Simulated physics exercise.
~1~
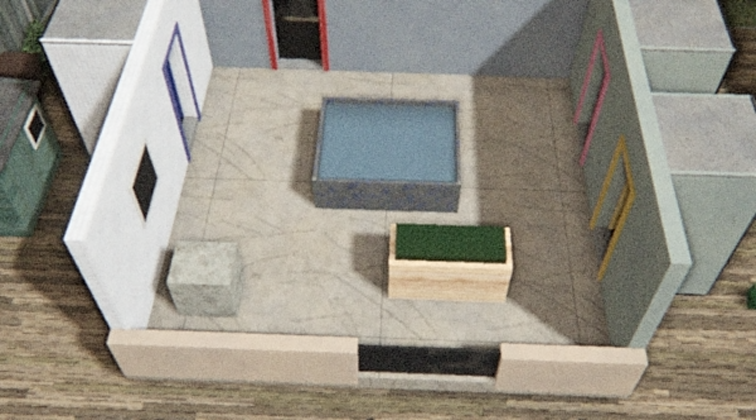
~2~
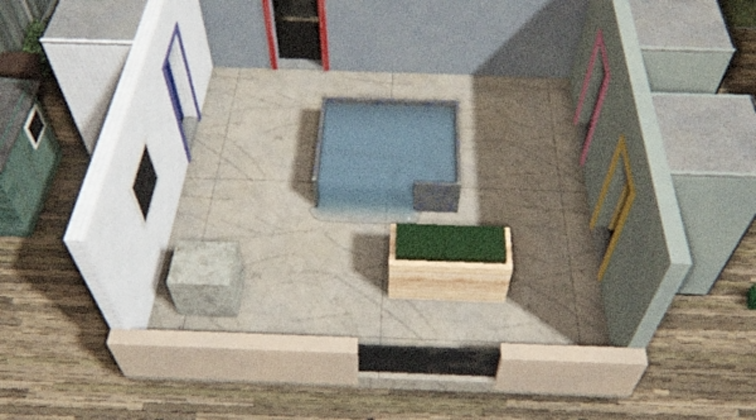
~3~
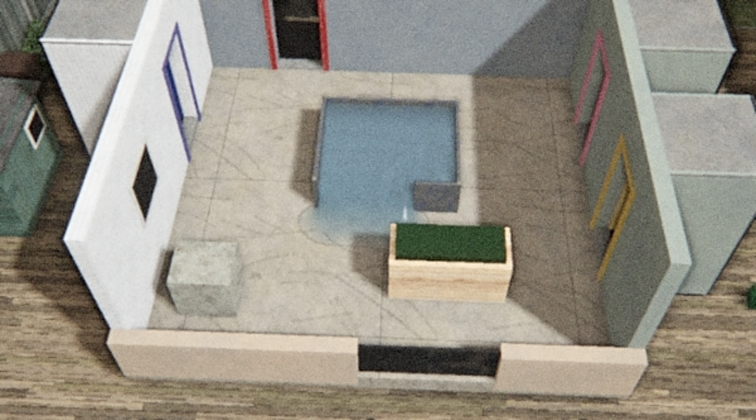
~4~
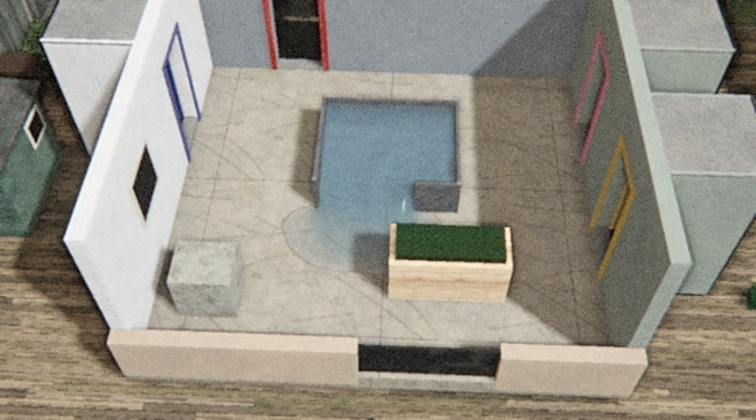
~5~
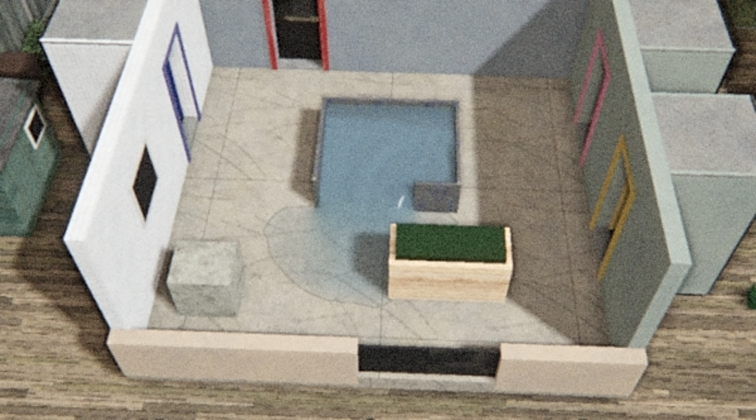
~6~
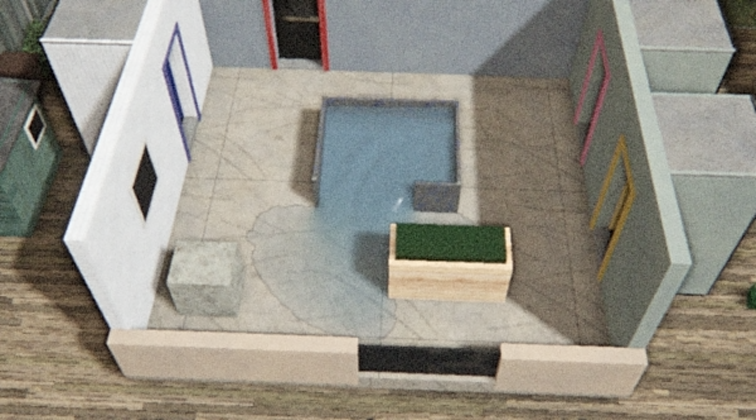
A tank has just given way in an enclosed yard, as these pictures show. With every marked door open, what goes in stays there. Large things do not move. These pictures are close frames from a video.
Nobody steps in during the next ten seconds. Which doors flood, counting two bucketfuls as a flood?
Result: The yellow door is going to stay inside the allowance, the blue door is going to stay inside the allowance, the red door is going to overshoot the allowance, the pink door is going to stay inside the allowance.
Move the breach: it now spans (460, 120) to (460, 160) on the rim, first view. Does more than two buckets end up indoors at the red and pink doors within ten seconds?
The red door falls short, the pink door exceeds the limit.
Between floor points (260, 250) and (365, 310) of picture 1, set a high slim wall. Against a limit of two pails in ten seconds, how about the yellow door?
Short version: The yellow door gets past it.
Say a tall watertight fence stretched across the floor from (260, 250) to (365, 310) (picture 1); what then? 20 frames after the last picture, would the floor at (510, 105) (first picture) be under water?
I'd say it ends up unwetted.
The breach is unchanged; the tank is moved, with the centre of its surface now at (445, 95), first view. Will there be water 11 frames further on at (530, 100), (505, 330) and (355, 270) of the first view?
Going through them in turn: Still bare, still bare and waterlogged.
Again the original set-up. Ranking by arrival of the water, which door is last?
My answer: The red-painted one.
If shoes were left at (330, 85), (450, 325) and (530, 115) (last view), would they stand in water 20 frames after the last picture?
Result, in the order given: Not wetted / wetted / not wetted.
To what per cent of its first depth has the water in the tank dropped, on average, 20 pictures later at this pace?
I'd put it at some 30 per cent.
A moment on, water covers 25 % of the floor; the yellow door not reached, the blue door not reached, the red door not reached, the pink door not reached.
Next, water covers 40 % of the floor; the yellow door wet at the sill, nothing in, the blue door not reached, the red door not reached, the pink door not reached.
Then, water covers 55 % of the floor; the yellow door under two buckets in, the blue door not reached, the red door not reached, the pink door wet at the sill, nothing in.
Later, water covers 85 % of the floor; the yellow door under two buckets in, the blue door wet at the sill, nothing in, the red door under two buckets in, the pink door wet at the sill, nothing in.
In the end, water covers 100 % of the floor; the yellow door under two buckets in, the blue door wet at the sill, nothing in, the red door over two buckets in, the pink door wet at the sill, nothing in.
